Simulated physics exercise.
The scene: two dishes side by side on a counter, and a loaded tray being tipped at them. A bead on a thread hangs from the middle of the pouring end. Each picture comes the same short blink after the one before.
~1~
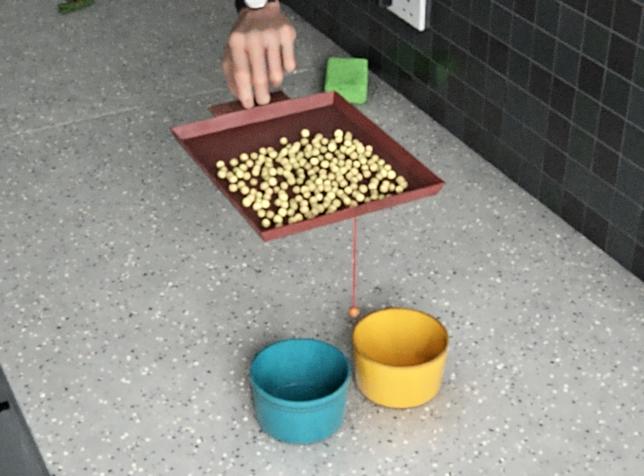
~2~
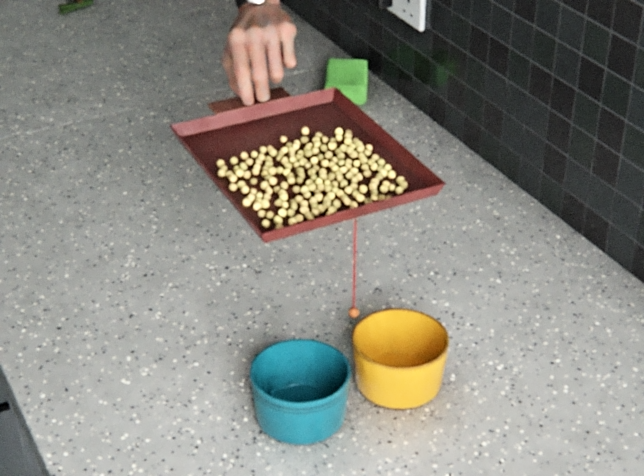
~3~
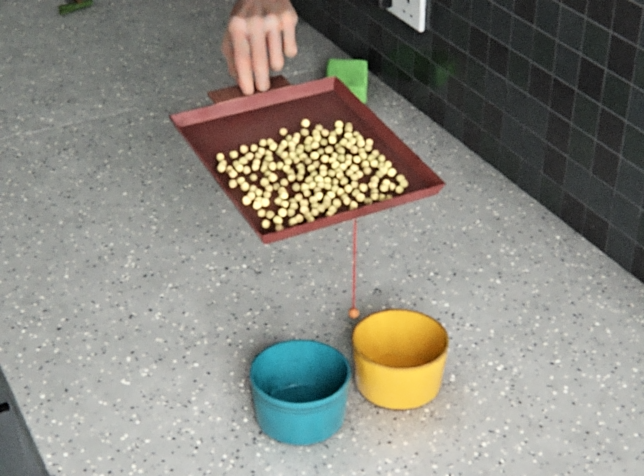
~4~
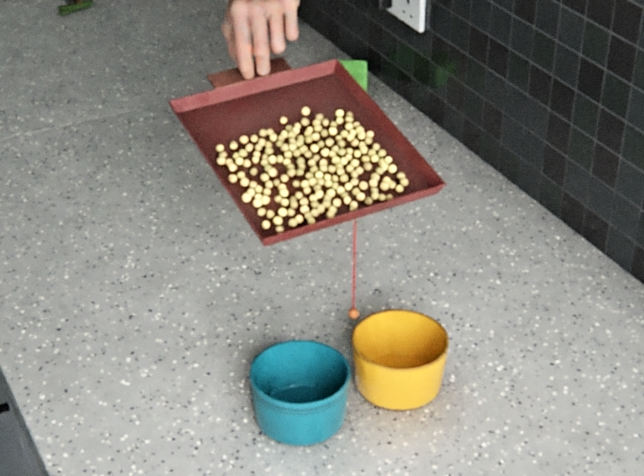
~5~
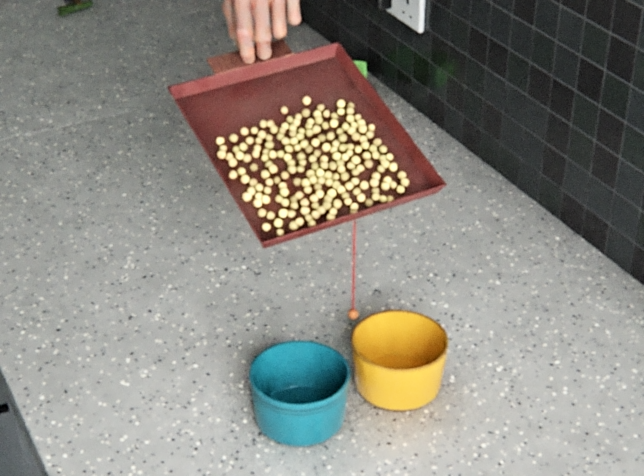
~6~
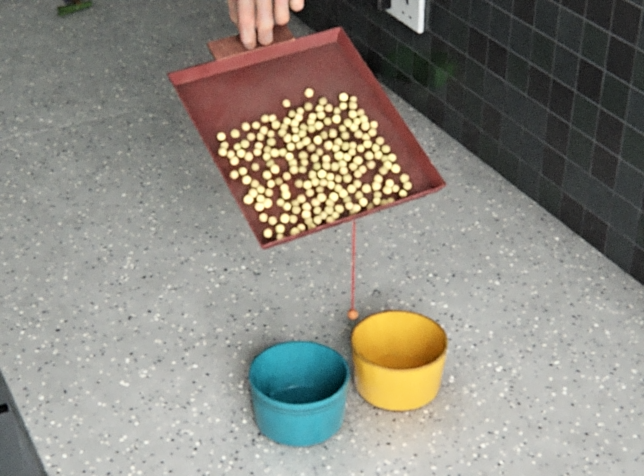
A hand raised the back of a dark red tray of soya beans, tilting it more and more steeply above a blue dish and a yellow one, and the beans shifted and spread slightly.
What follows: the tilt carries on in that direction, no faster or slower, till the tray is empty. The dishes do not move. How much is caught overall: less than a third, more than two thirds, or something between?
They take more than two thirds between them.
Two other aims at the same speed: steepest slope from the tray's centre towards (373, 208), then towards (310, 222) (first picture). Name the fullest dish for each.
The first try: The right dish. The second: The left dish.
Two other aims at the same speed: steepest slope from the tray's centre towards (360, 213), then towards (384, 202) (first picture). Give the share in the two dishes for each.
Near 80 % and 50 %.
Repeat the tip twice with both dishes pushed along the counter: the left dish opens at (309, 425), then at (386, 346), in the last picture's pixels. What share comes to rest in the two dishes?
Near 10 % and 40 %.
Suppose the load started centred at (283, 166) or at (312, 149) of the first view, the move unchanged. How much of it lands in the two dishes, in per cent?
First some 80, then 90 per cent.
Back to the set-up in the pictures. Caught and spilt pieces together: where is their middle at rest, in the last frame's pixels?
Near (316, 408).
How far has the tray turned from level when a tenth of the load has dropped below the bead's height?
Near 75 degrees.
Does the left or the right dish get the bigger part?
That is the dish on the left.
Soon, tray tipped steeply; most on the tray; a small part in the left dish; a stray few in the right dish; a small part in the air.
A while on, tray tipped past a quarter turn; about two thirds in the left dish; about a quarter in the right dish; a small part outside both; a small part in the air.
Towards the end, tray tipped past a quarter turn; about two thirds in the left dish; about a quarter in the right dish; a small part outside both.
Finally, tray tipped past a quarter turn; about two thirds in the left dish; about a quarter in the right dish; a small part outside both.
